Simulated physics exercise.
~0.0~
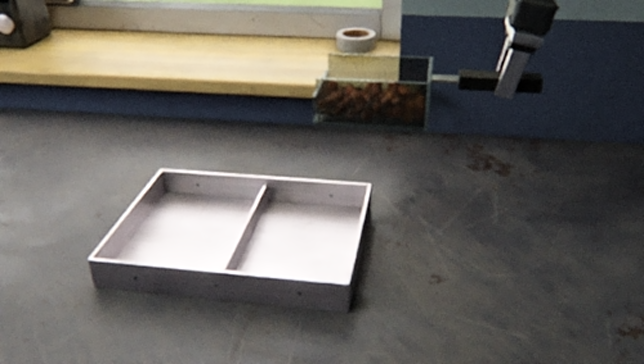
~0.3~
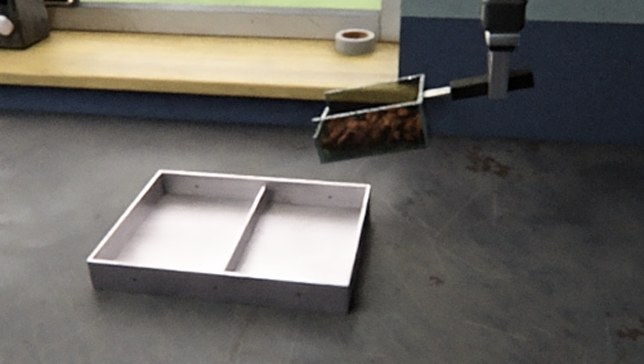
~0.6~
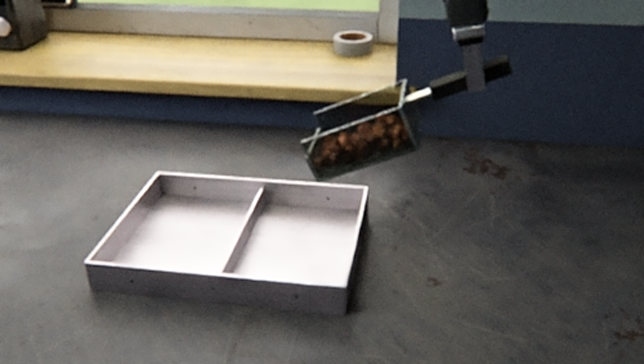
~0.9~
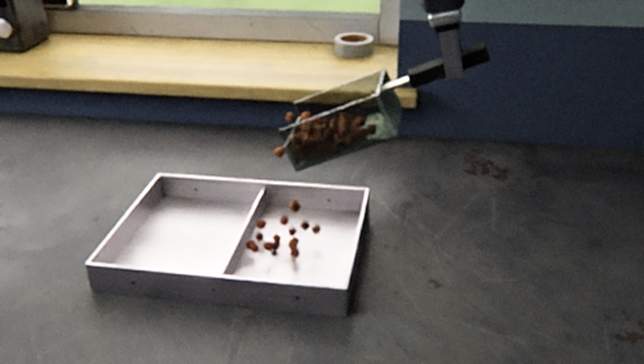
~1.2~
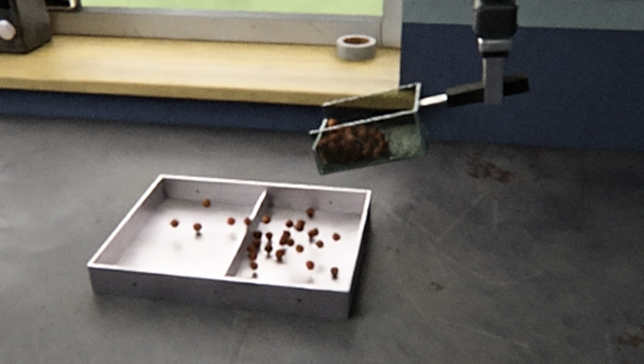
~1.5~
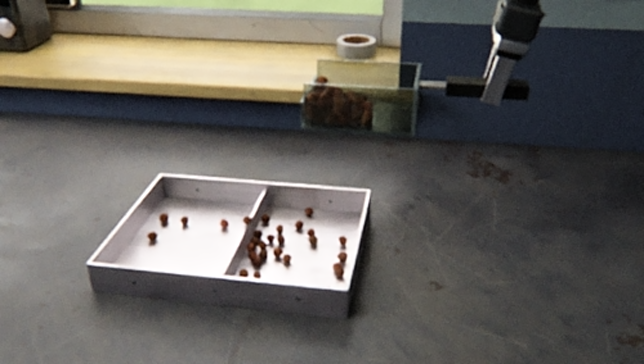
At first, a robot arm holds a clear, open box of brown hazelnuts to the upper right of a pale tray split in two by a cross wall. The arm lowers the box slightly and tips it toward the tray, and the nuts stay inside. Tilted further, the box lets nuts spill over its edge into the right part of the tray. The arm then tips the box back as nuts scatter, a few reaching the left part. Finally the box is level again, still holding many nuts, with most of the spilled ones on the right.
